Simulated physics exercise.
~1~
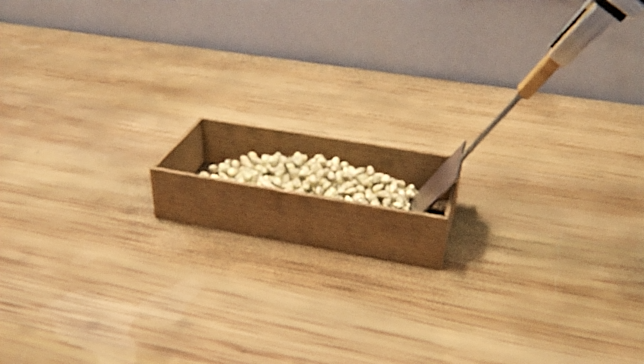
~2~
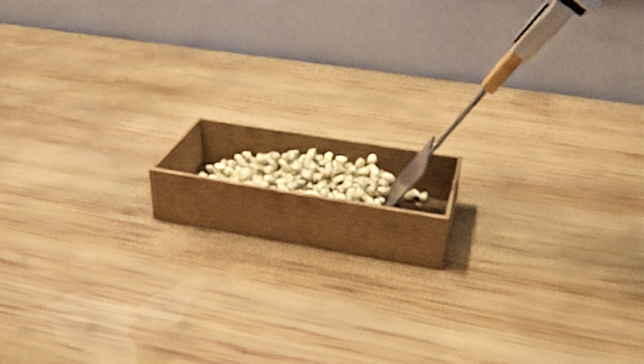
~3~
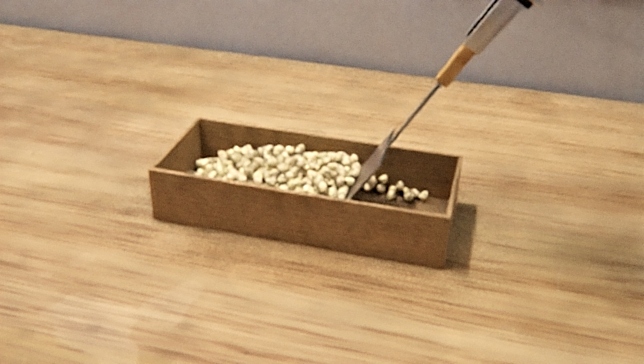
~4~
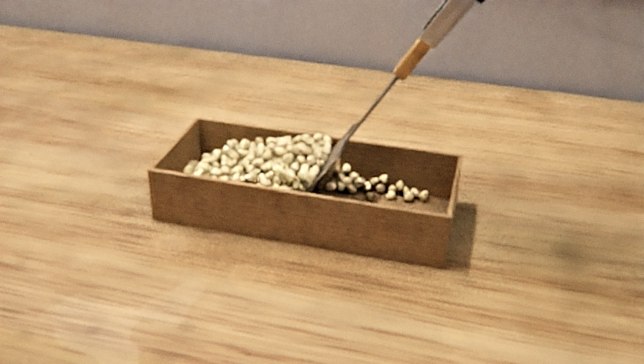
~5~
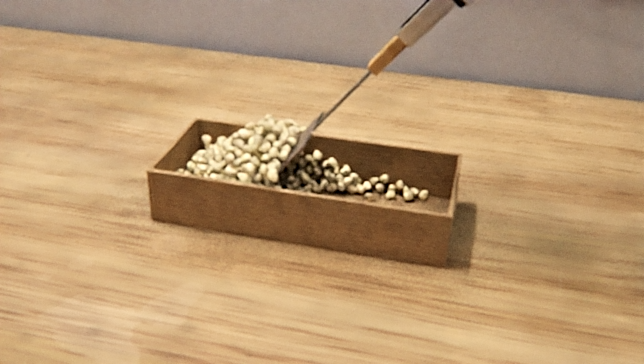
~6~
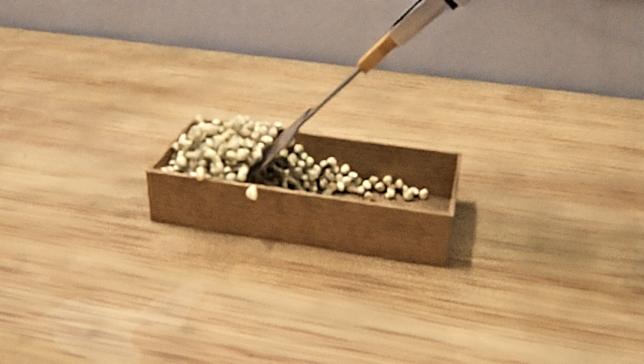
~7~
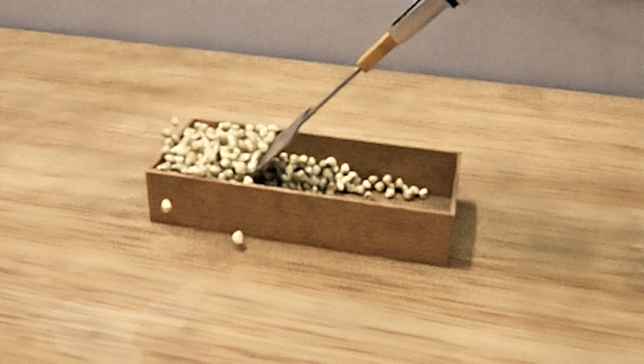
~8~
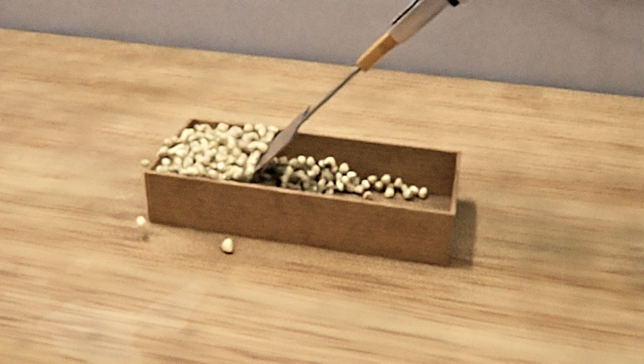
On a light wooden tabletop against a grey backdrop, seen from slightly above, sits a brown rectangular tin holding a bed of cream-coloured dried beans. A turner with an orange-and-silver handle reaches in from the upper right, its blade at the tin's right end. The blade sweeps left, pushing the beans into a growing heap and leaving a thin trail behind it. As the turner slows and stops, the heap crowds the left end and rises above the rim. A few beans tumble over the sides, and a couple lie on the table while most stay inside.
